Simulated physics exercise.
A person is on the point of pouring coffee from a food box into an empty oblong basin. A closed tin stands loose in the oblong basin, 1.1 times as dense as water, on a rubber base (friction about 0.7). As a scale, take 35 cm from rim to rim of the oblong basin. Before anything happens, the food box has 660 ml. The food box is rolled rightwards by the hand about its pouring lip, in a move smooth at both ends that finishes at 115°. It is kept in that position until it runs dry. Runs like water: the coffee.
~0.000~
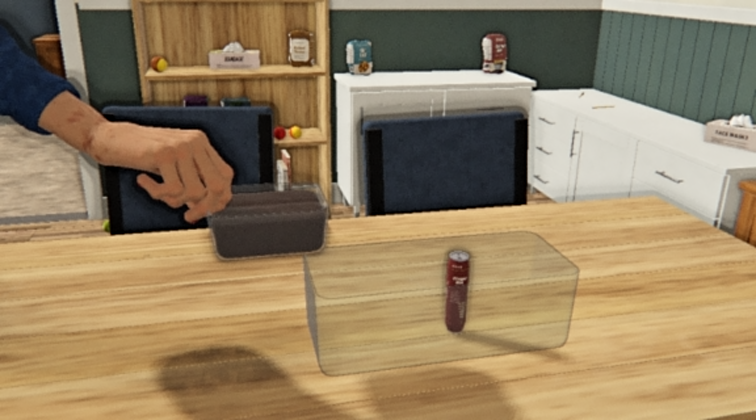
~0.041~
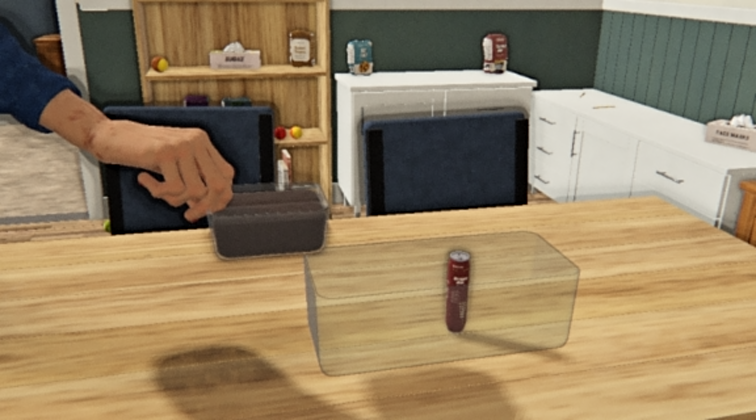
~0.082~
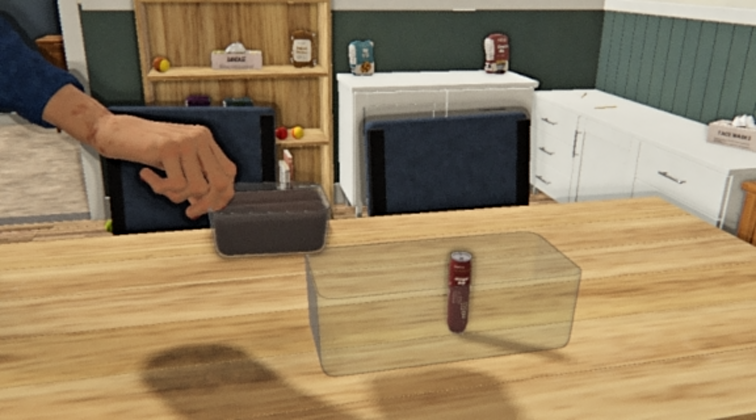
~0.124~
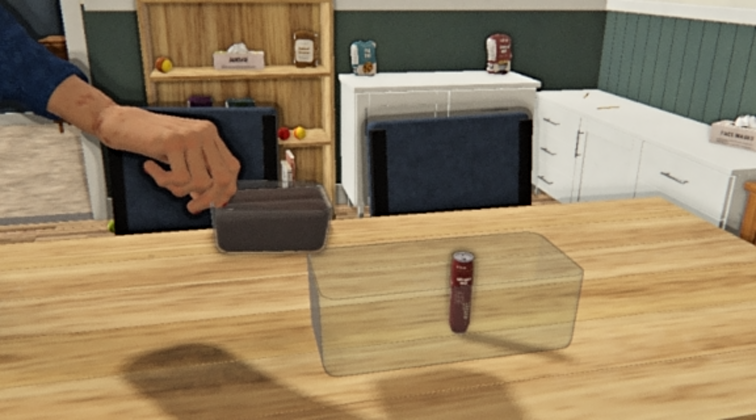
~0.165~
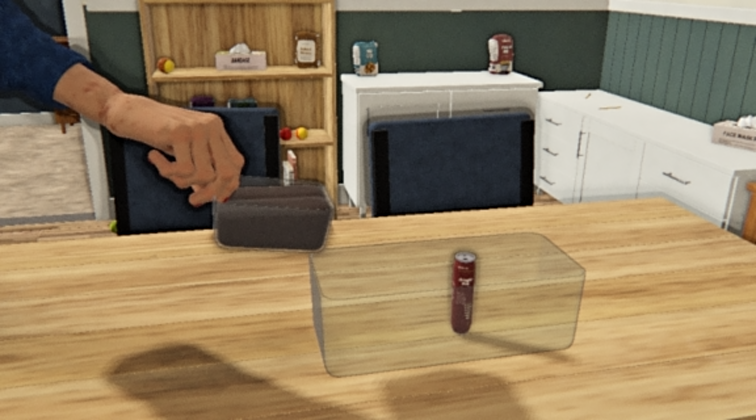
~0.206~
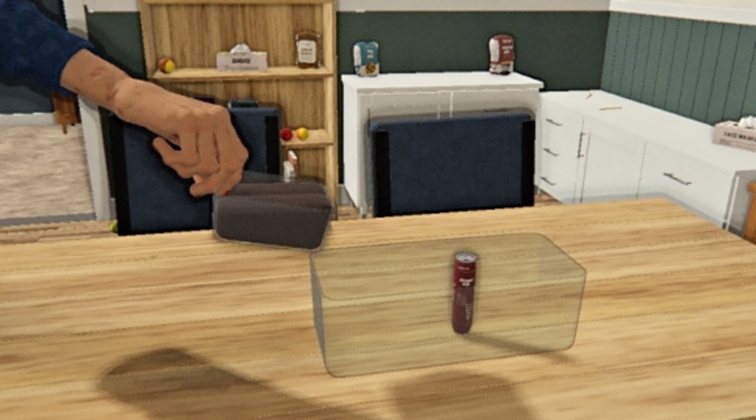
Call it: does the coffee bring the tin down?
Call: Not brought down.
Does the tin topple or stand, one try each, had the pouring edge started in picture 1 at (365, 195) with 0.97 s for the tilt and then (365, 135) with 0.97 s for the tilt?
Run one: It does not tip. Run two: It does not tip.
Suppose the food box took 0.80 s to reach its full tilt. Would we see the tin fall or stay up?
Holds steady.
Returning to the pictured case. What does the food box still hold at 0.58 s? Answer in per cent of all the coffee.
Close to 34 percent of the liquid remains at that time.
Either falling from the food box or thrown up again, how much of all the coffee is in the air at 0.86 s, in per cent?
7 per cent, roughly.
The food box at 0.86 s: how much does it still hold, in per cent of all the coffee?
Roughly 1 per cent.
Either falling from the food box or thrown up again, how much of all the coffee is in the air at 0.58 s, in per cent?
48 %.
After 0.58 s the tilt is 76° and 34 per cent is still to pour; the tin stands where it began.
After 0.86 s the tilt is 112° and 1 per cent is still to pour; the tin stands where it began.
After 1.15 s the tilt is 115° and 0 per cent is still to pour; the tin stands where it began.
After 1.47 s the tilt is 115° and 0 per cent is still to pour; the tin stands where it began.
In the end the tin stands where it began.
